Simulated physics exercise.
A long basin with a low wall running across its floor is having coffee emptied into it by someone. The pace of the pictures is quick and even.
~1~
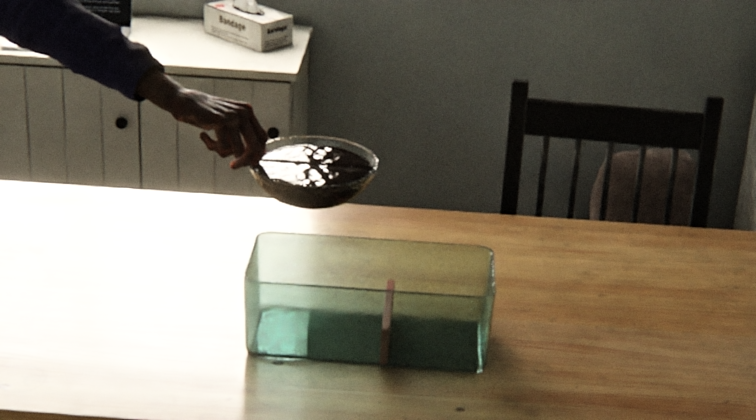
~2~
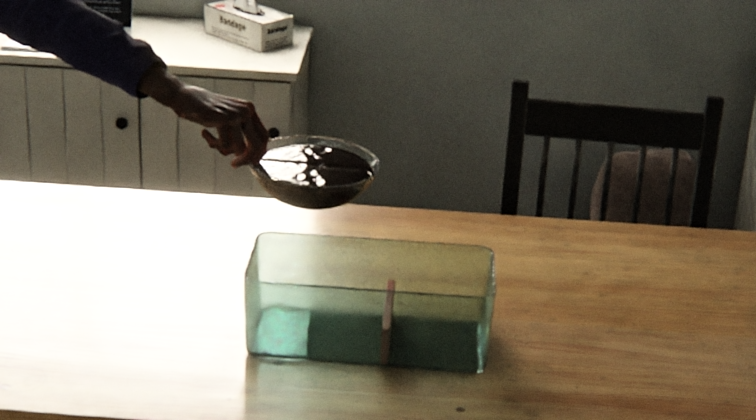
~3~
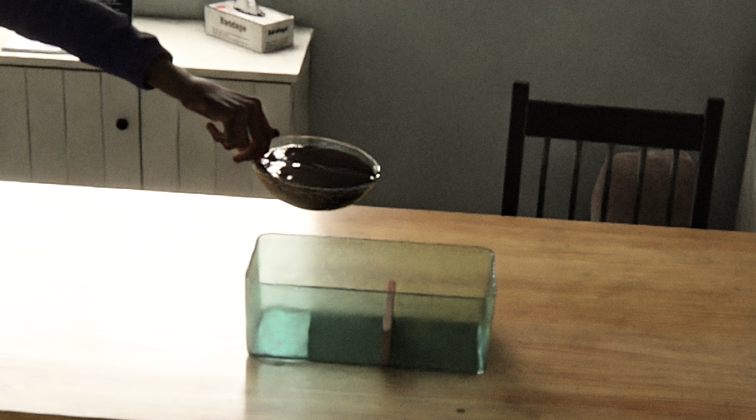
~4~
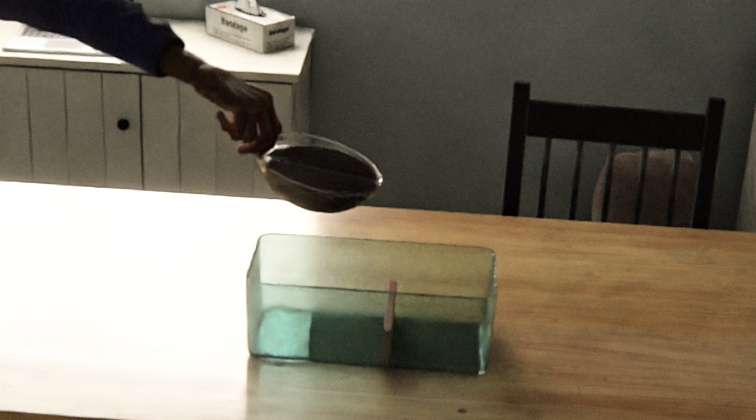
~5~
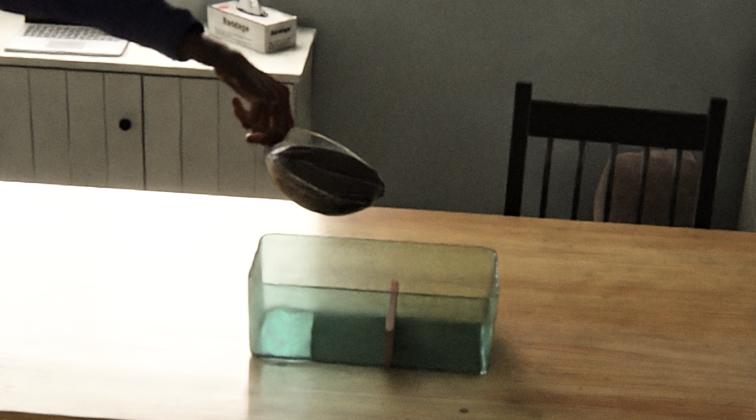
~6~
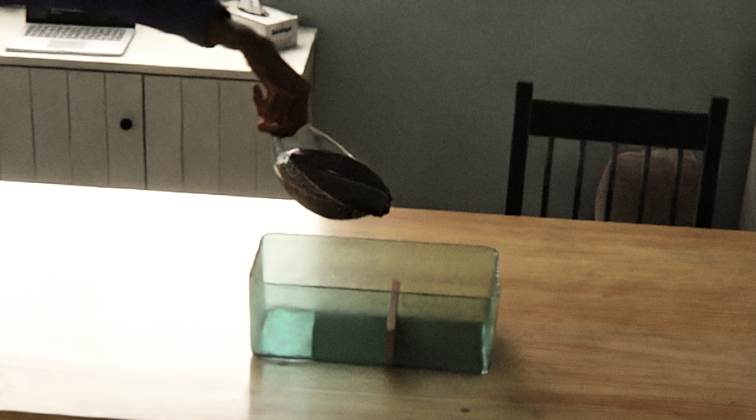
In a grey-walled room, seen from slightly above, a pale wooden table stands before a white cabinet with a tissue box and a dark slatted chair. A clear greenish basin with a low pinkish wall inside sits on the table beneath a glass bowl of dark coffee. A hand reaching from the left tilts the bowl steadily rightward, the arm shifting right and uncovering a laptop behind.
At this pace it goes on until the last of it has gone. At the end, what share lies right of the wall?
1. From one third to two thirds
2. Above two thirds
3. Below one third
The answer is 1.
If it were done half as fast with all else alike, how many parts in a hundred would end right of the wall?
About 80 in a hundred.
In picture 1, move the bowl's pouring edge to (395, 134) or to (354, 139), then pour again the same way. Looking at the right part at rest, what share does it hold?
70 and 35 per cent.
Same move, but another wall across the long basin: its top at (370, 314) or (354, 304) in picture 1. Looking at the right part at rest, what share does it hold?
Respectively 70 and 85 per cent, approximately.
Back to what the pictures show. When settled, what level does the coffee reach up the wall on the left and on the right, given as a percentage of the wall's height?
Close to 20 for the left and 40 for the right.
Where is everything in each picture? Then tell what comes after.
The first picture shows tilt 0°; pouring edge (378, 166); surface from (253, 161) to (374, 169); the long basin's rim runs from (251, 256) to (494, 273); the wall's top is at (388, 304).
The second picture shows tilt 2°; pouring edge (378, 168); surface from (254, 160) to (374, 170).
The third picture shows tilt 6°; pouring edge (380, 174); surface from (256, 158) to (376, 174).
The fourth picture shows tilt 14°; pouring edge (381, 183); surface from (261, 156) to (379, 179).
The fifth picture shows tilt 24°; pouring edge (382, 193); surface from (269, 155) to (373, 182); 3 per cent is over the edge.
The sixth picture shows tilt 36°; pouring edge (379, 205); surface from (277, 158) to (362, 184); 14 per cent is over the edge.
A moment on, the bowl is tipped right over and 0 per cent is still to pour, 30 is left of the wall and 67 right of it.
Next, the bowl is tipped right over and 0 per cent is still to pour, 31 is left of the wall and 49 right of it.
Then the bowl is tipped right over and 0 per cent is still to pour, 37 is left of the wall and 57 right of it.
Later the bowl is tipped right over and 0 per cent is still to pour, 38 is left of the wall and 57 right of it.
At rest 38 per cent lies left of the wall, 57 right of it and 5 outside.
